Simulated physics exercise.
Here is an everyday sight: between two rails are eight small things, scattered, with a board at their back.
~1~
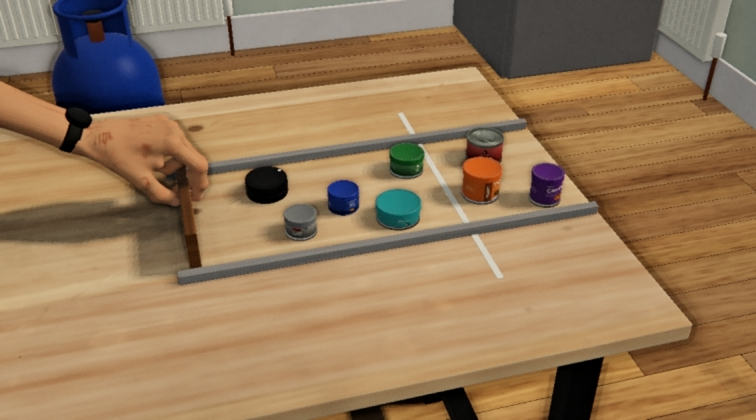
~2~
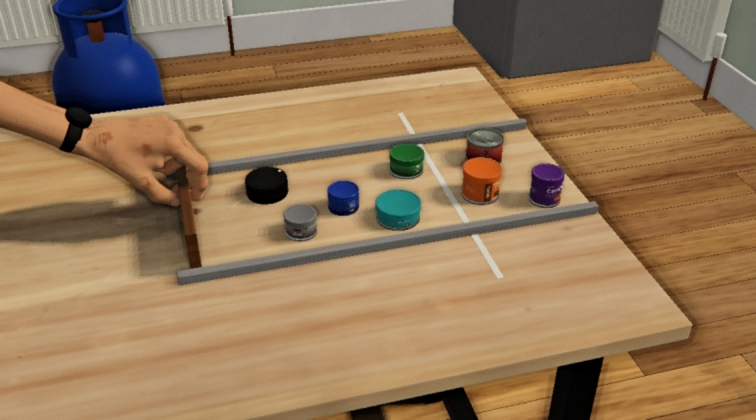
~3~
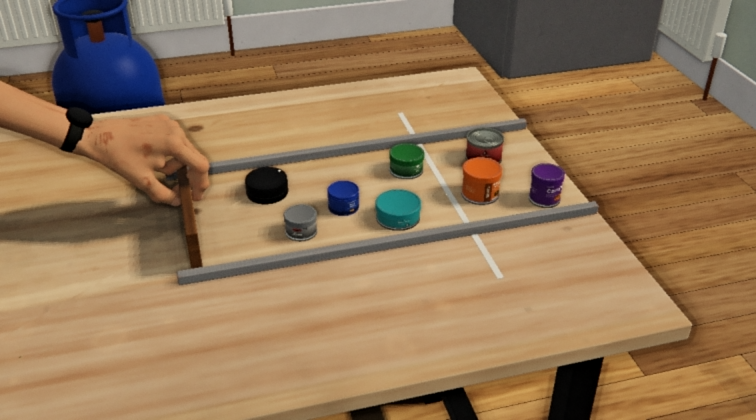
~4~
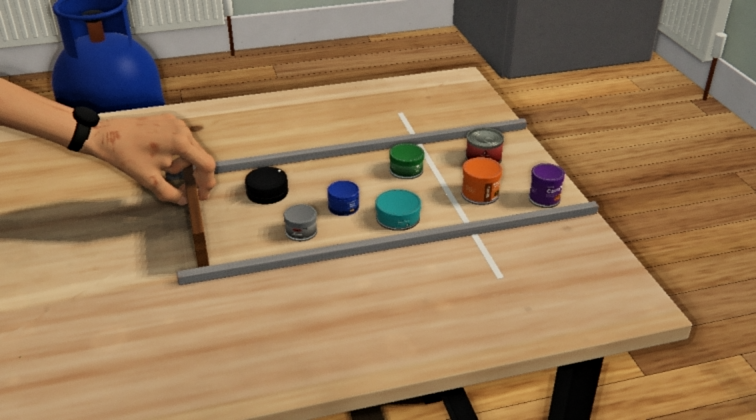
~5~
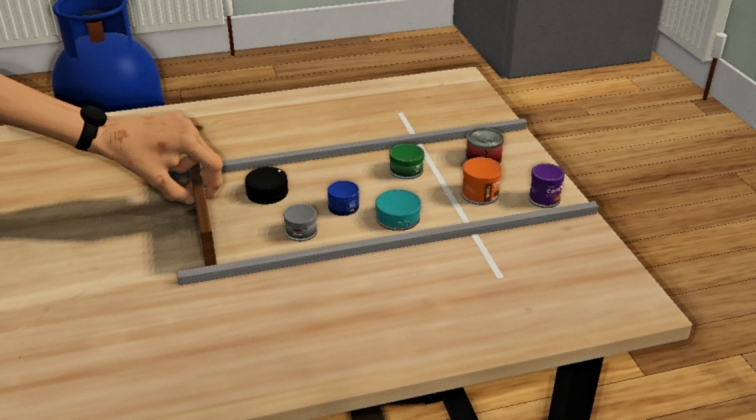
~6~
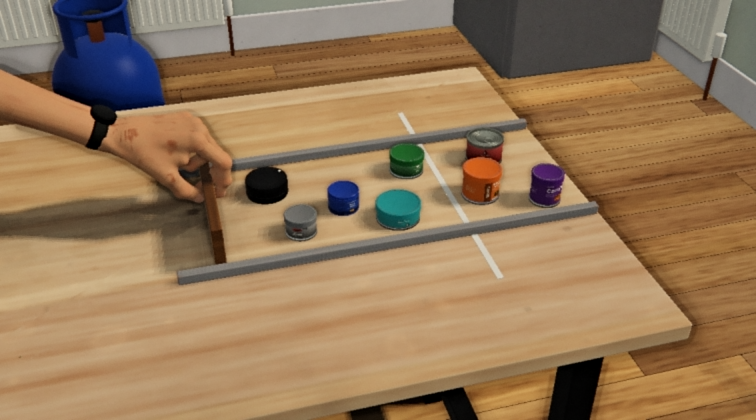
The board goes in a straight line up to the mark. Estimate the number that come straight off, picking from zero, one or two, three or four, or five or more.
My estimate is zero.
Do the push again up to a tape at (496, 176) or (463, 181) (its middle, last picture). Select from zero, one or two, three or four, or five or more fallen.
Either one or two; not one.
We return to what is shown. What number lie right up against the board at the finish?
It is in contact with 3.
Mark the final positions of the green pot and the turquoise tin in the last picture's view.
The green pot at (484, 148), the turquoise tin at (512, 201).
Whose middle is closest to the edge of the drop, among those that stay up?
It's the red pot.
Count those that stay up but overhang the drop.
Overhanging ones - 0.
Soon after, none off yet; purple tin at rest near (546, 186); red pot at rest near (485, 147); orange tin at rest near (481, 181).
At rest, the number that fall off is zero.
